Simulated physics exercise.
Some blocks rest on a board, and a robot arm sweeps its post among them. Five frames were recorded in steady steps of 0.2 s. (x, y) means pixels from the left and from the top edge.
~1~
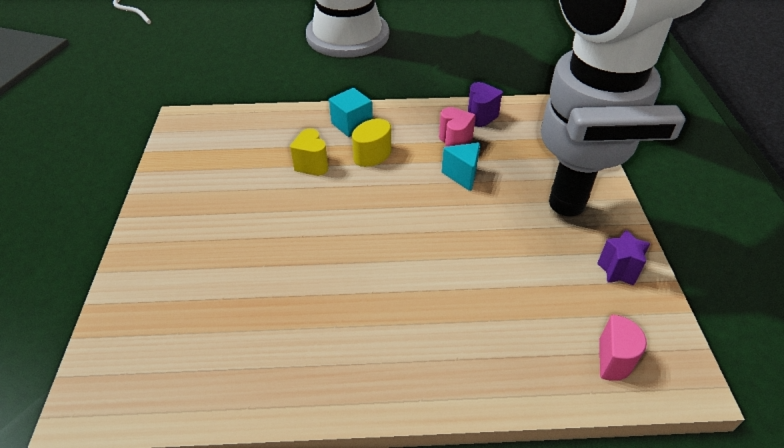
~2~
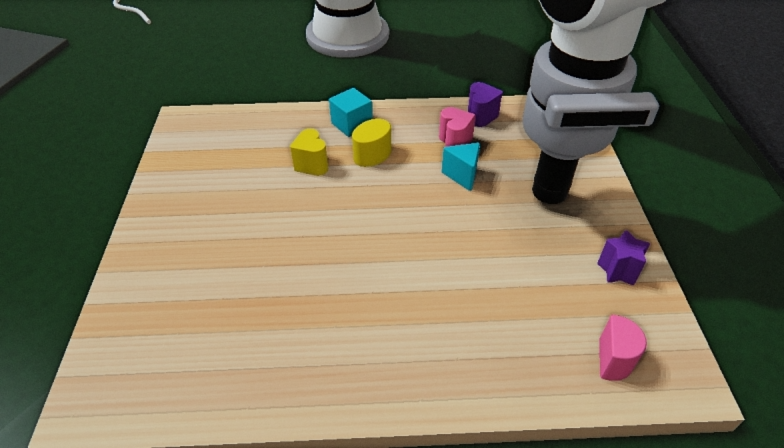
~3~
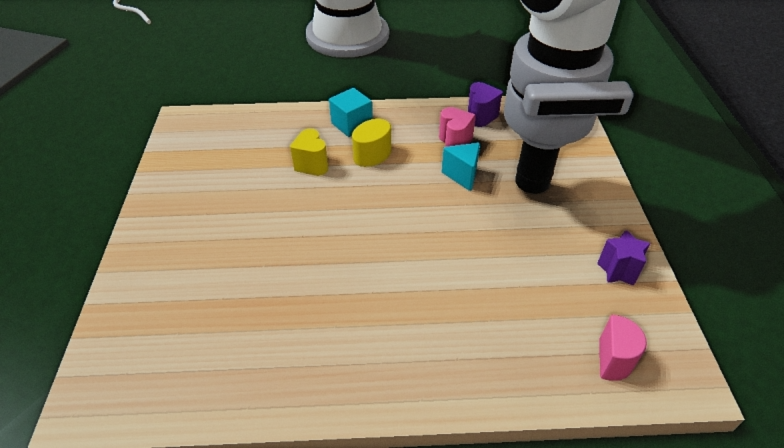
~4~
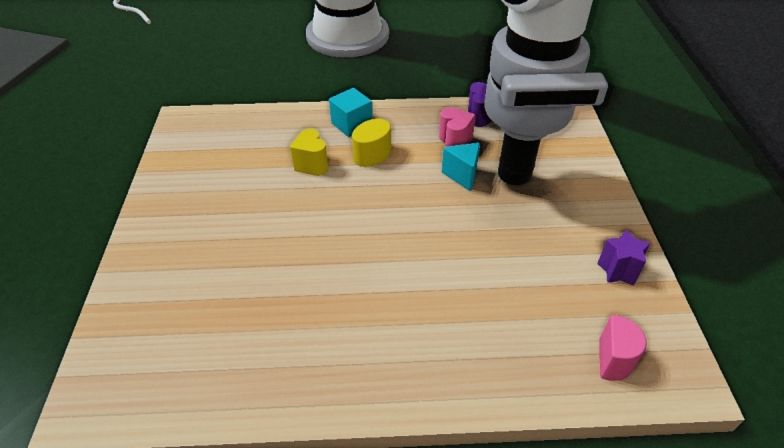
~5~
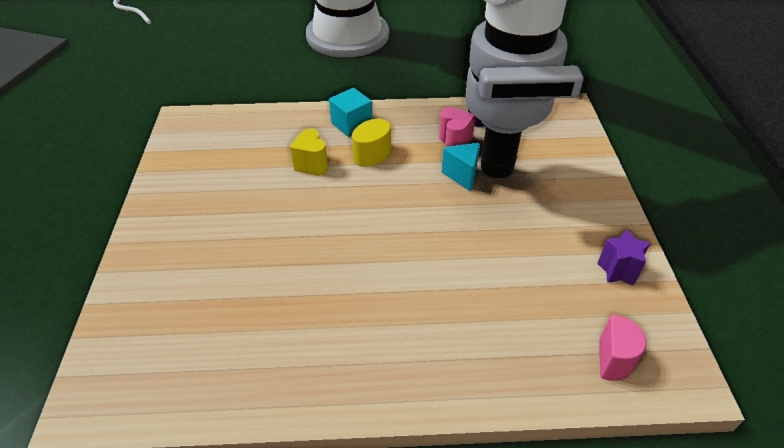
In the video, a robot arm moves its black post leftward and slightly toward the far edge of a wooden board, nearing a turquoise triangular block beside a pink heart, while all the colourful blocks remain still.
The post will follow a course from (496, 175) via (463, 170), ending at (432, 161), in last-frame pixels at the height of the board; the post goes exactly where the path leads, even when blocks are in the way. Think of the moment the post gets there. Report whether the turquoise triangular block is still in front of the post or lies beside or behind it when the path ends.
As far as I can tell, the turquoise triangular block has dropped away to the side or behind.
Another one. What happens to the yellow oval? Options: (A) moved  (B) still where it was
(B)
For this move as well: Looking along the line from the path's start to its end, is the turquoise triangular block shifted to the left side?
Yes, I think so.
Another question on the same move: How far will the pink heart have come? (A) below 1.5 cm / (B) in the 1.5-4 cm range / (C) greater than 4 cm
It's A.
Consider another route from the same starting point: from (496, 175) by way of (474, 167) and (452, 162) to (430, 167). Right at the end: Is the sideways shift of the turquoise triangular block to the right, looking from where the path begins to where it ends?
Answer: No.
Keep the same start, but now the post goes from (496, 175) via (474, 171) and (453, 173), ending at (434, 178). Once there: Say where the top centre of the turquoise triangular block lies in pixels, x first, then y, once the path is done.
My prediction: (407, 160).
What follows on the original path. Halfway along, post (463, 162); turquoise triangular block (438, 152), turned 45° anticlockwise.
At the end, post (433, 154); yellow oval still; pink heart still; turquoise triangular block (420, 153), turned 70° anticlockwise.
